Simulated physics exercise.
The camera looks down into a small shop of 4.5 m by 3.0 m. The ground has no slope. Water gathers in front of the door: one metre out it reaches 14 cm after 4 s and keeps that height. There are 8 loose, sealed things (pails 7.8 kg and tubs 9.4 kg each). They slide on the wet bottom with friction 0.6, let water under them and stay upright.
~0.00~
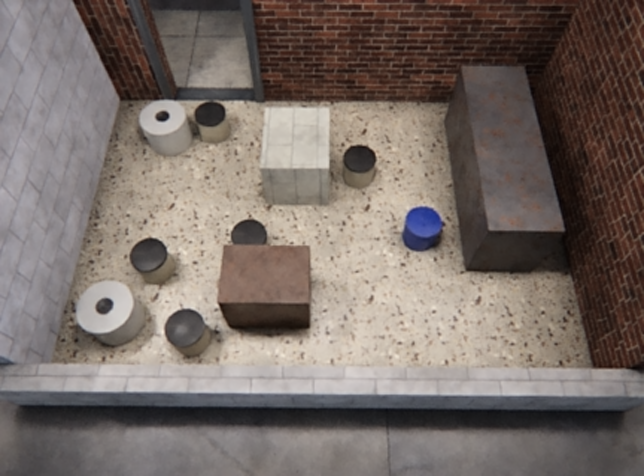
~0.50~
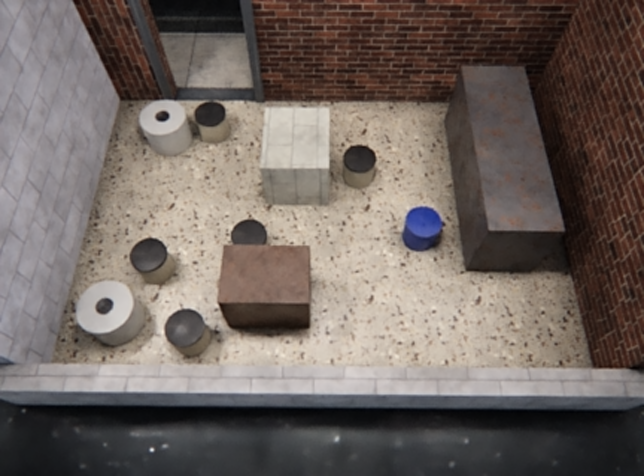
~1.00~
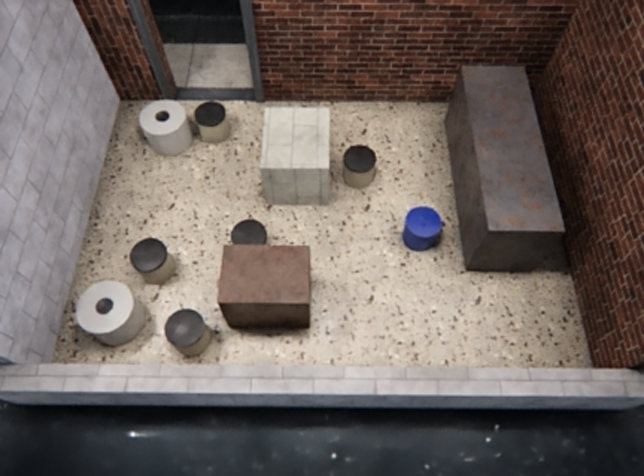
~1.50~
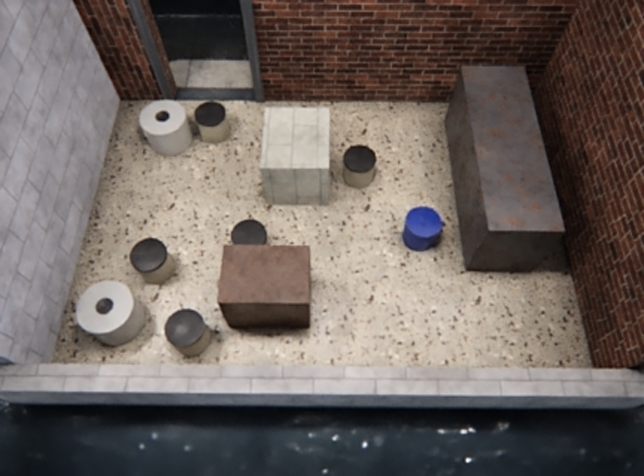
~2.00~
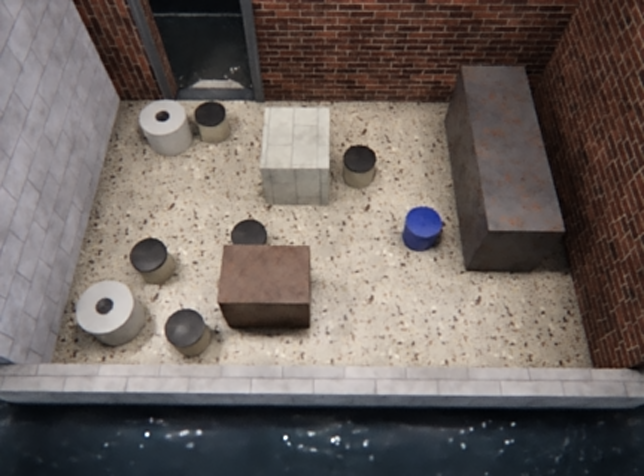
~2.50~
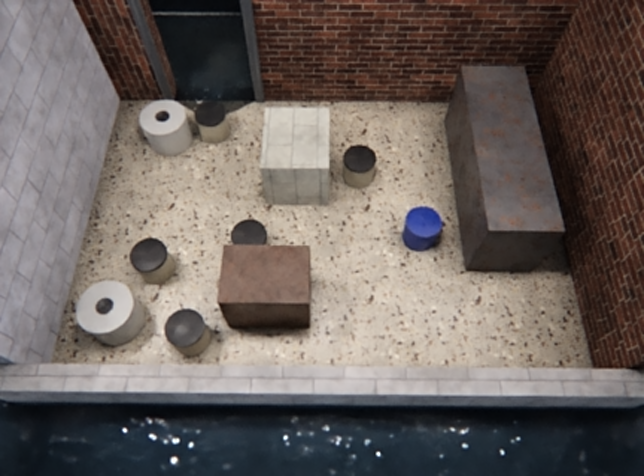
The video shows a small walled shop holding a blue pail, dark-topped pails, pale tubs and large blocks; dark water spreads outside the front wall and gathers beyond the doorway at the back, while the objects inside stay still.
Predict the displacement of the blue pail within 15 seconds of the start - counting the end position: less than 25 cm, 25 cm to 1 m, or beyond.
Blue pail holds its place.
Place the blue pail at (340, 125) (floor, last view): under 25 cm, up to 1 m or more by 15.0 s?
It barely shifts.
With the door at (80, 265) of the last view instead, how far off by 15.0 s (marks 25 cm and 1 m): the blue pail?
Then the blue pail holds its place.
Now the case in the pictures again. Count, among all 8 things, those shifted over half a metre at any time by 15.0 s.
That makes 6.
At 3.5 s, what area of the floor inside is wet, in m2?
About 1.0 m2.
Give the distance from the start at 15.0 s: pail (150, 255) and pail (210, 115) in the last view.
In turn: 60 cm, 140 cm.
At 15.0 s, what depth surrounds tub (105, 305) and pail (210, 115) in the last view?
Roughly 11 and 6 cm.
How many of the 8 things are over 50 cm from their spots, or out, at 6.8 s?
I count 1.
After 3.5 s the blue pail is near (424, 221), 0.0 m from its start, aground; 0 afloat.
After 6.8 s the blue pail is near (424, 221), 0.0 m from its start, aground; 0 afloat.
After 11.0 s the blue pail is near (424, 221), 0.0 m from its start, aground; 3 afloat.
After 15.0 s the blue pail is near (424, 221), 0.0 m from its start, aground; 3 afloat.
